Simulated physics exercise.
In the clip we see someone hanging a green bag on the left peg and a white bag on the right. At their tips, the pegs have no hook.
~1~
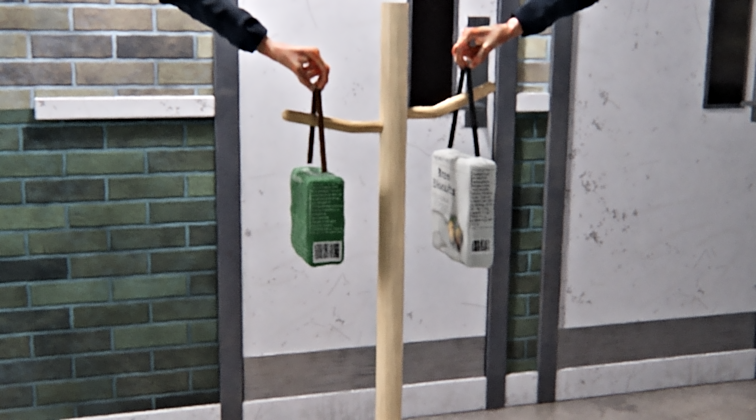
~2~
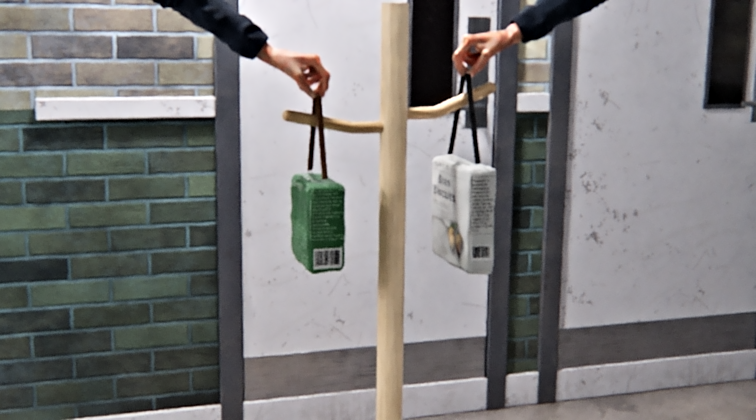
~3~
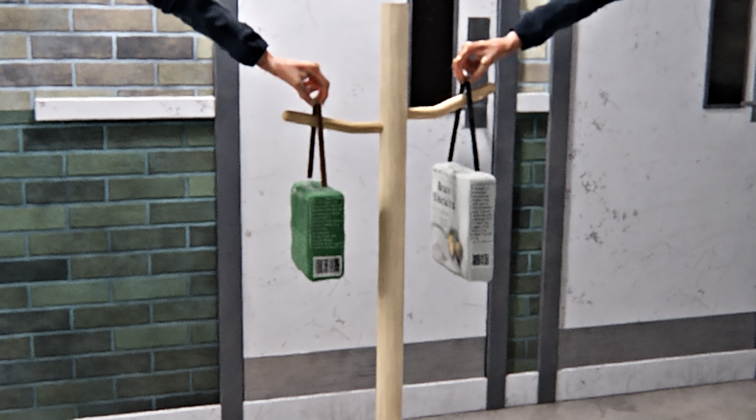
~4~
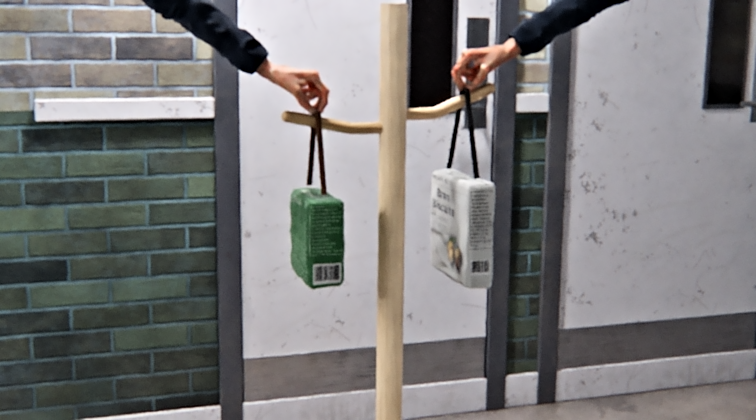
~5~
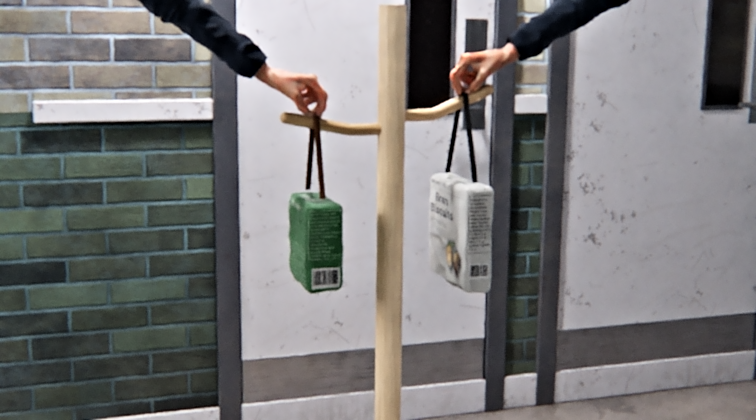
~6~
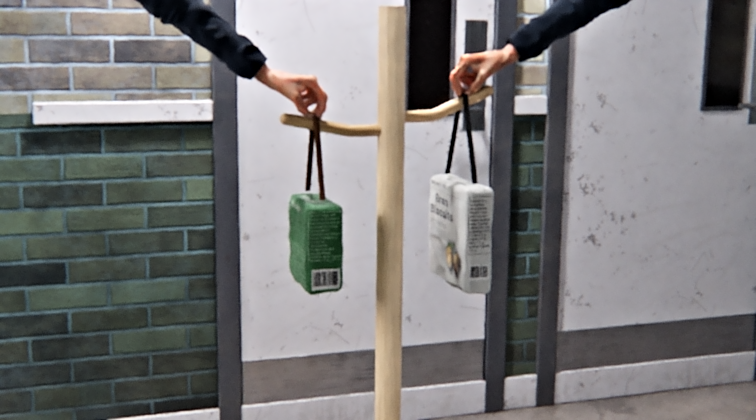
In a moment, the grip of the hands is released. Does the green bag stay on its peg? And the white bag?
The green bag - yes, it stays; the white bag - yes, it stays.
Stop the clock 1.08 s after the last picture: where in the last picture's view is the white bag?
At that instant it is roughly at (433, 248) in the last picture.
Then, 0.48 s on from there, green bag still up near (317, 244); white bag still up near (422, 249).
Then, 1.08 s on from there, green bag still up near (317, 243); white bag still up near (433, 249).
In the end, green bag still up near (319, 244); white bag still up near (424, 250). The green bag remains on its peg and the white bag stays hanging.
